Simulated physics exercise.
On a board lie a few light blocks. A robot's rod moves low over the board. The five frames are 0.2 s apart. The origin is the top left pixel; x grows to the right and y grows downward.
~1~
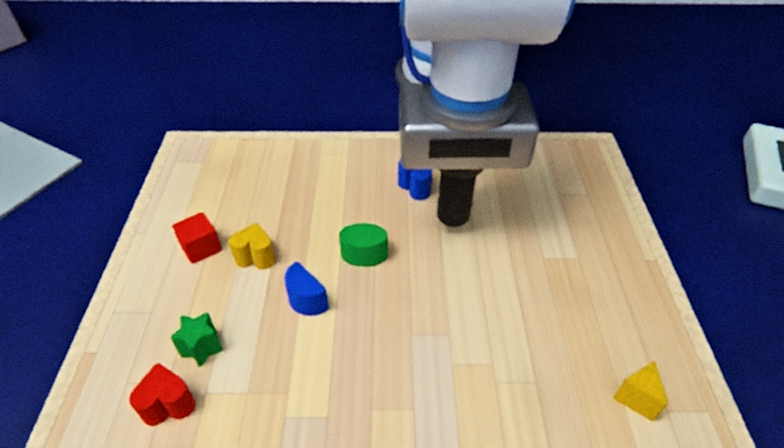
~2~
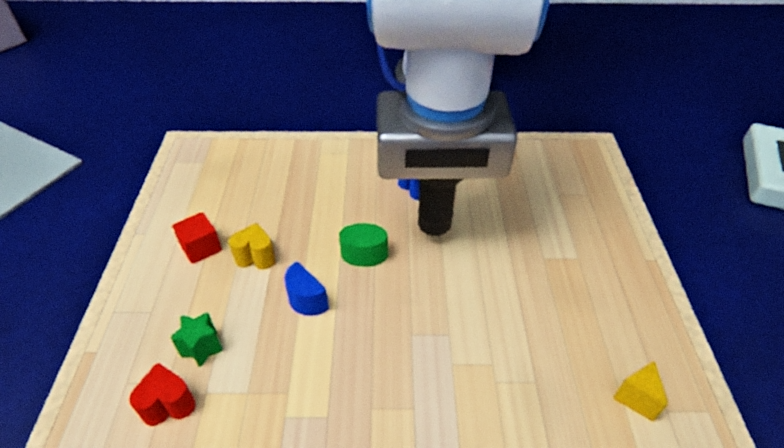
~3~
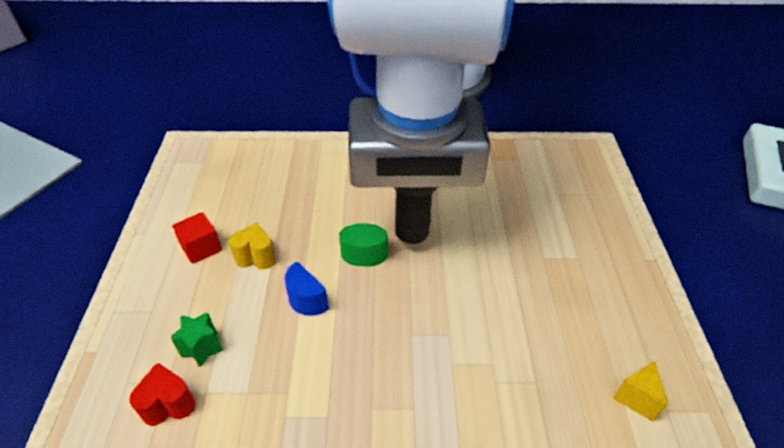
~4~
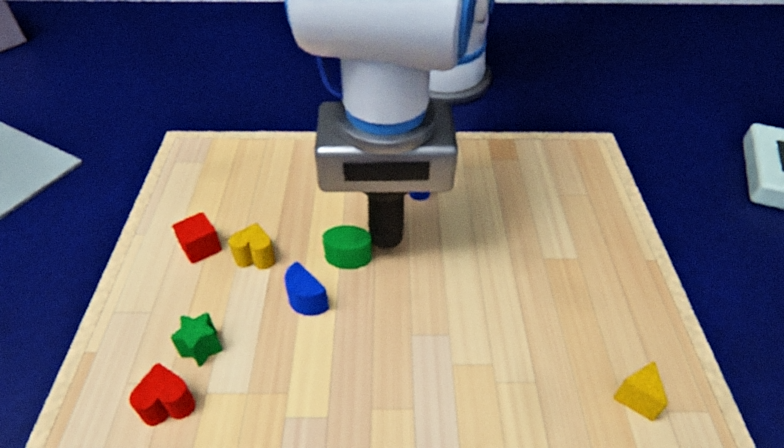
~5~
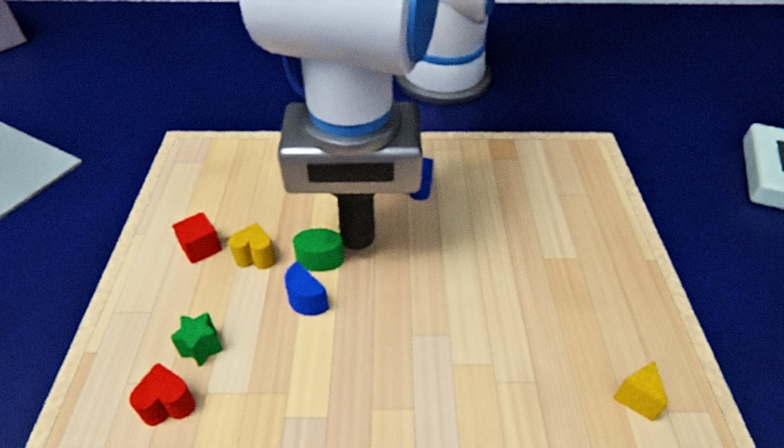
In the video, a robot arm lowers no block but moves its dark rod leftward over a wooden board of colourful blocks, reaches the green elliptical block, and pushes it left toward the yellow heart-shaped block while the others stay still.
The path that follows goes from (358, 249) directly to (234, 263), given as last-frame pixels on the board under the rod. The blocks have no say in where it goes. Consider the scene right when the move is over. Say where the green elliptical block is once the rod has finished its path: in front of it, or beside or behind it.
The block gets away.
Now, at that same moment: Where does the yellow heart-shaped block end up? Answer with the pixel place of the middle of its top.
My best guess is (193, 241).
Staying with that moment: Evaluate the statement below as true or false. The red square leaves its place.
Verdict: True.
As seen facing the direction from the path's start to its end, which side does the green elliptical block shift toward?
Goes left.
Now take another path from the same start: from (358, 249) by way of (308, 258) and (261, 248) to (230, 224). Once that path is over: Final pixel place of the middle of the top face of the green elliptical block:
Its top middle: (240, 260).
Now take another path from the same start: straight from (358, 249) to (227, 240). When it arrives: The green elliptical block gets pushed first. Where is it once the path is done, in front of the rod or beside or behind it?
At the end of the path, the rod has already lost the green elliptical block, which lies beside or behind it.
On the path given first. One third of the way, rod (315, 242); yellow heart-shaped block (237, 238), turned 35° clockwise; green elliptical block (274, 248), turned 15° anticlockwise.
Two thirds of the way, rod (273, 247); yellow heart-shaped block (227, 240), turned 80° clockwise; green elliptical block (237, 264), turned 50° anticlockwise.
At the end, rod (230, 252); red square (181, 222); yellow heart-shaped block (193, 241), turned 140° clockwise; blue D-shaped block in place; green elliptical block (212, 276), turned 100° anticlockwise.
